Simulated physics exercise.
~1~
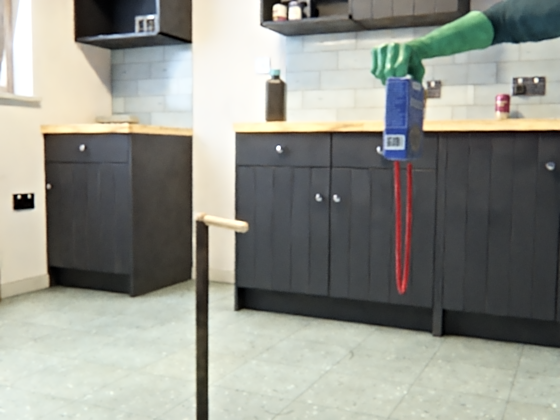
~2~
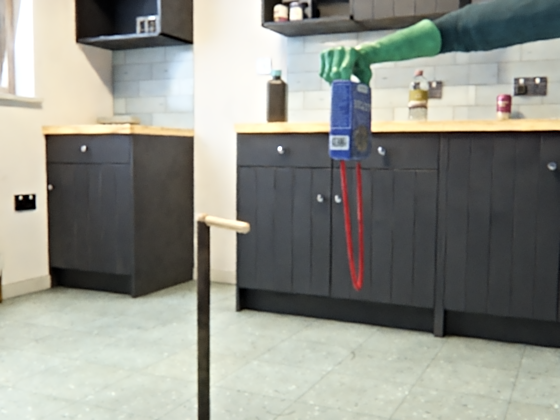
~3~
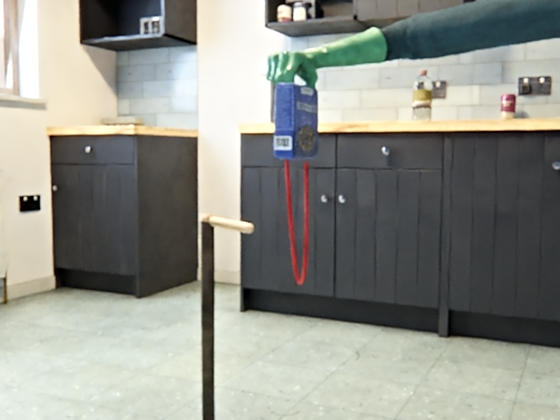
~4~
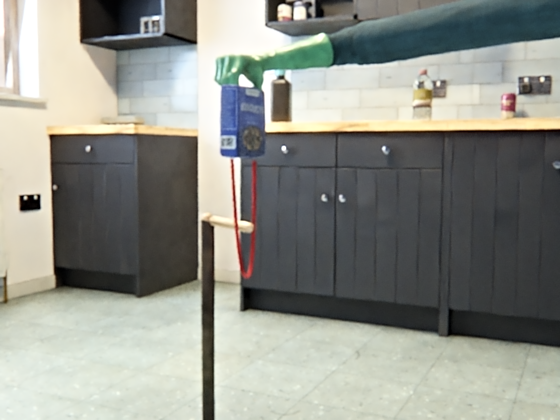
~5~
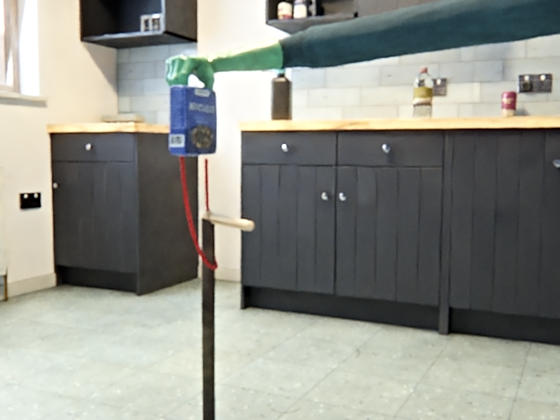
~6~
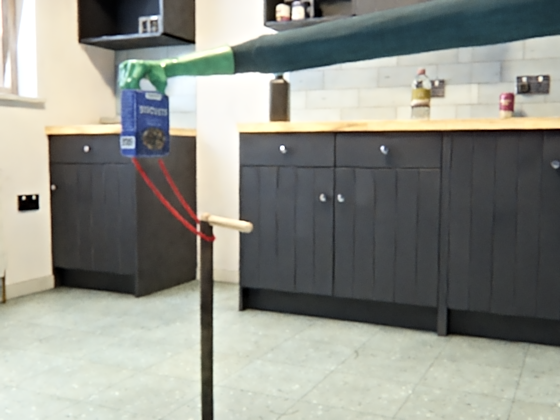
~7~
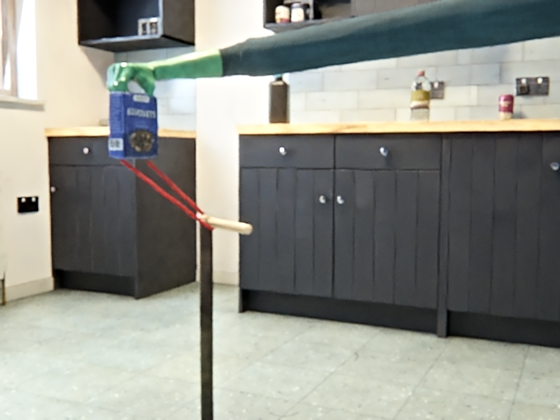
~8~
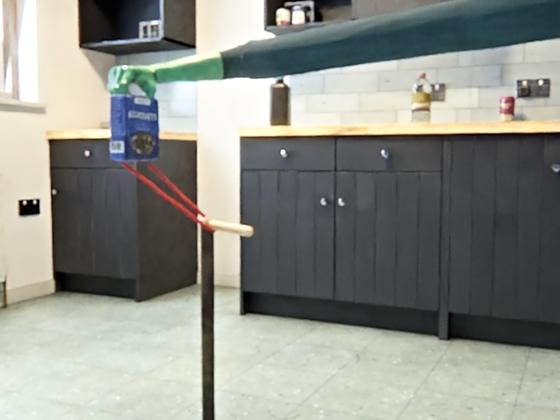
In a room with dark cabinets and a tiled wall, a green-gloved hand carries a blue packet left past a thin post with a wooden peg, its dangling red cord catching there and pulling taut as the hand stops with the packet held left of the post.
